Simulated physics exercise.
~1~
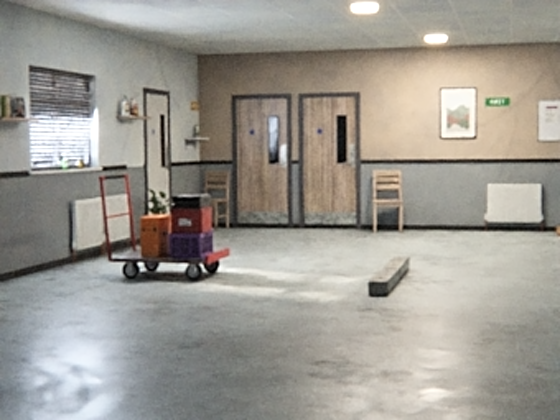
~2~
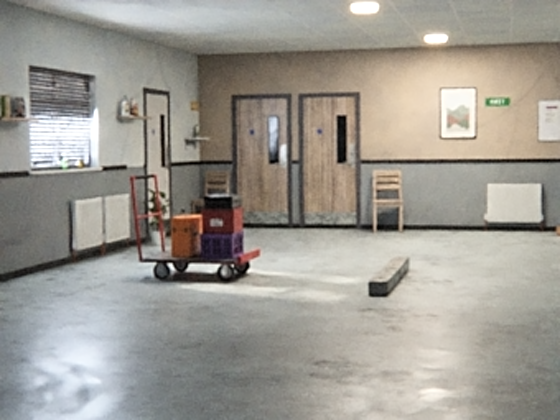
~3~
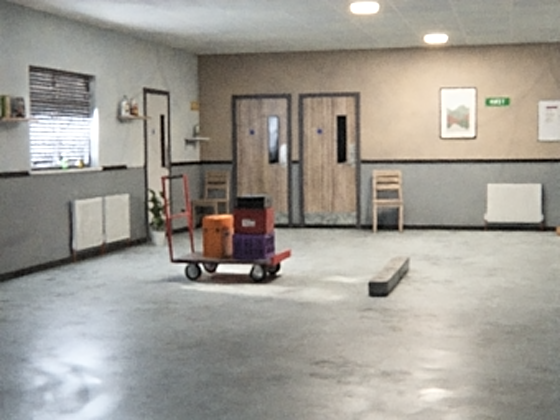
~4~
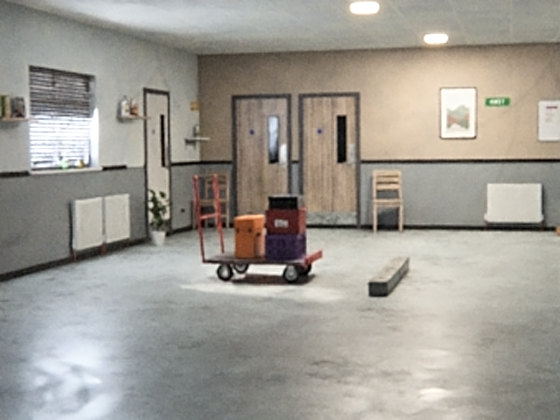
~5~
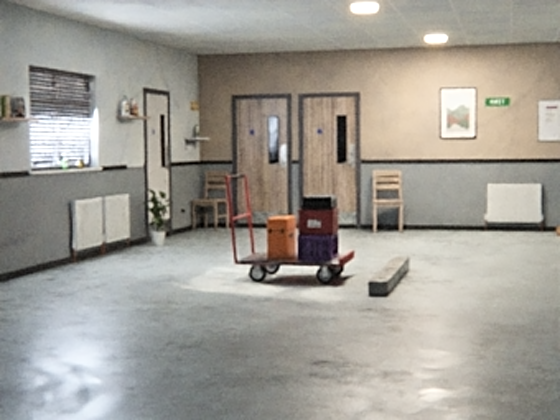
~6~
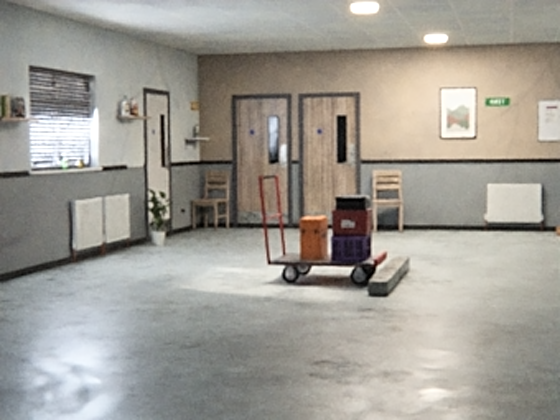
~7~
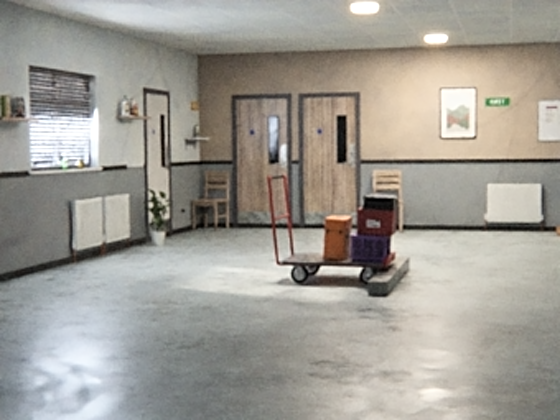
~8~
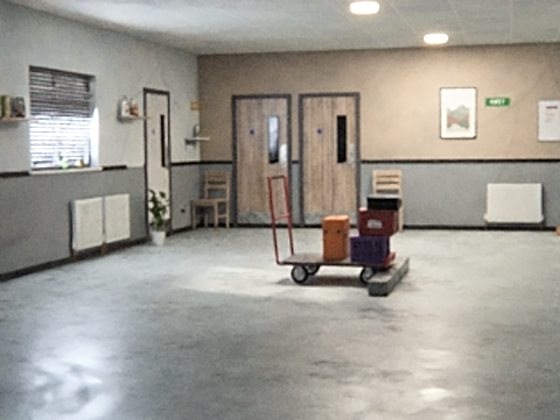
A flat trolley with a red handle rolls from left to right across the grey floor of a large, plain room, seen from a fixed view facing two wooden doors. Upright at the left of its load stands an orange box, beside a purple crate with a red tote and a black case stacked on top. The trolley steadily nears a low grey kerb and stops against it. As it halts, the stacked items shift a little further right and the red tote tilts slightly. Everything then rests, with all four items still aboard.
